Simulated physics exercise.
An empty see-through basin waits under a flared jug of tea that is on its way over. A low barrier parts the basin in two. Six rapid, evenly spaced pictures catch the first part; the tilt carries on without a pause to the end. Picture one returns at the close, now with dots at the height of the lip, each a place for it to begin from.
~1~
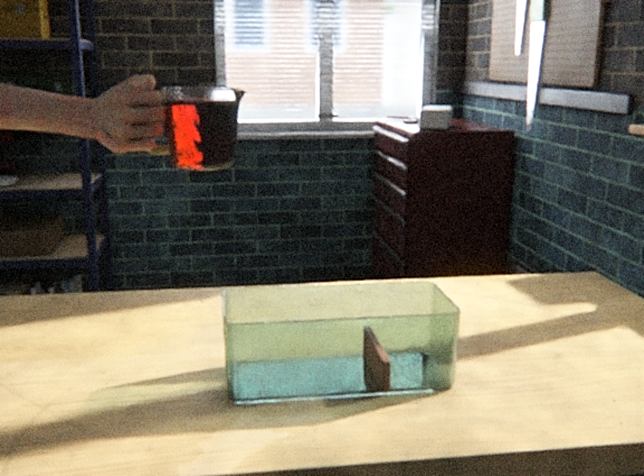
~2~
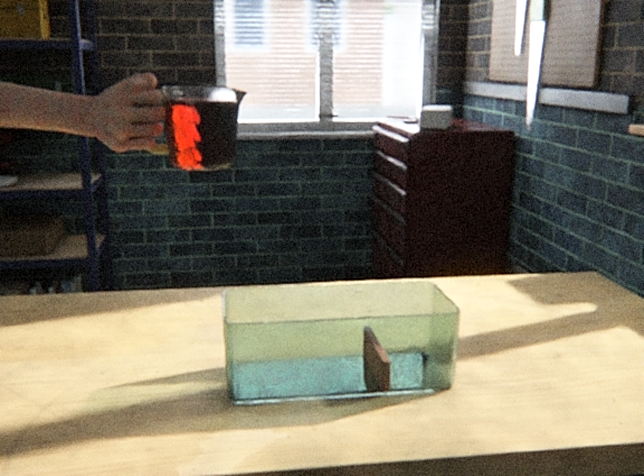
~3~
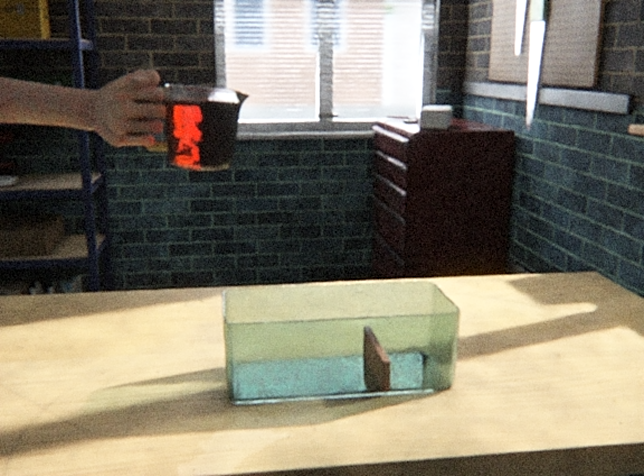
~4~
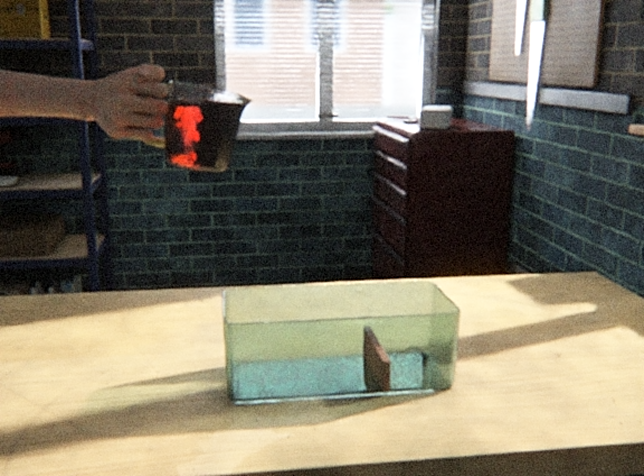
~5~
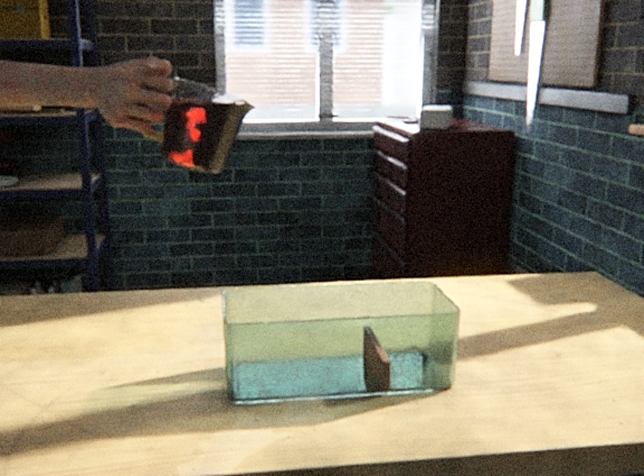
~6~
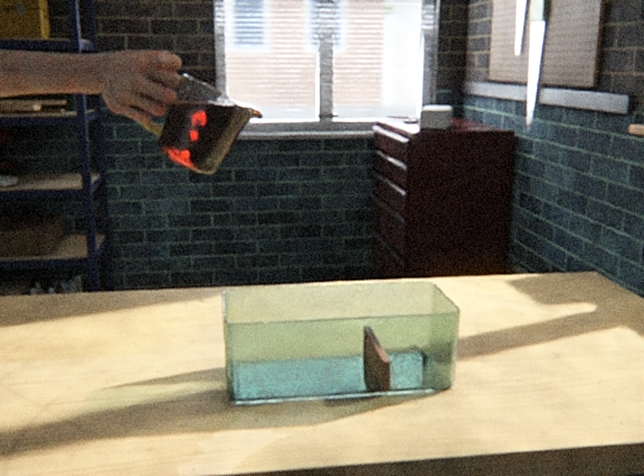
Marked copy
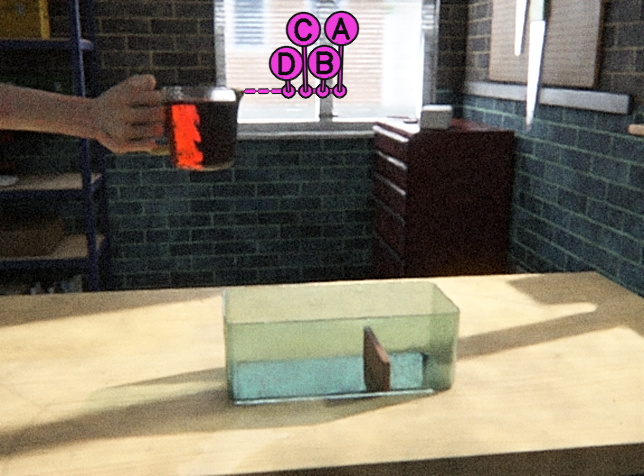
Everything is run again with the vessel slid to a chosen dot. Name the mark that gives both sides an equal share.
Choose C.
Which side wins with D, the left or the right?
The left one.
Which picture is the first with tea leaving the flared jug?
In picture 6.
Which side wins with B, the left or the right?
More ends on the right.
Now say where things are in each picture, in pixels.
Upright, lip at (246, 91); basin from (228, 401) to (453, 387); top of the wall at (376, 342); nothing has left yet, in the first picture.
Upright, lip at (246, 92); nothing has left yet, in the second picture.
Tipped about 5°, lip at (248, 95); nothing has left yet, in the third picture.
Tipped about 10°, lip at (251, 99); nothing has left yet, in the fourth picture.
Tipped about 18°, lip at (255, 106); nothing has left yet, in the fifth picture.
Tipped about 27°, lip at (257, 115); tea is over the lip, down to (257, 115), in the sixth picture.
On the marked copy, A at (339, 90); B at (322, 91); C at (305, 91); D at (288, 91).
With A, about 11 % ends left of the wall and 85 % right of it; 4 % is lost outside.
With B, about 15 % ends left of the wall and 83 % right of it.
With C, about 50 % ends left of the wall and 47 % right of it; 3 % is lost outside.
With D, about 89 % ends left of the wall and 6 % right of it; 5 % is lost outside.
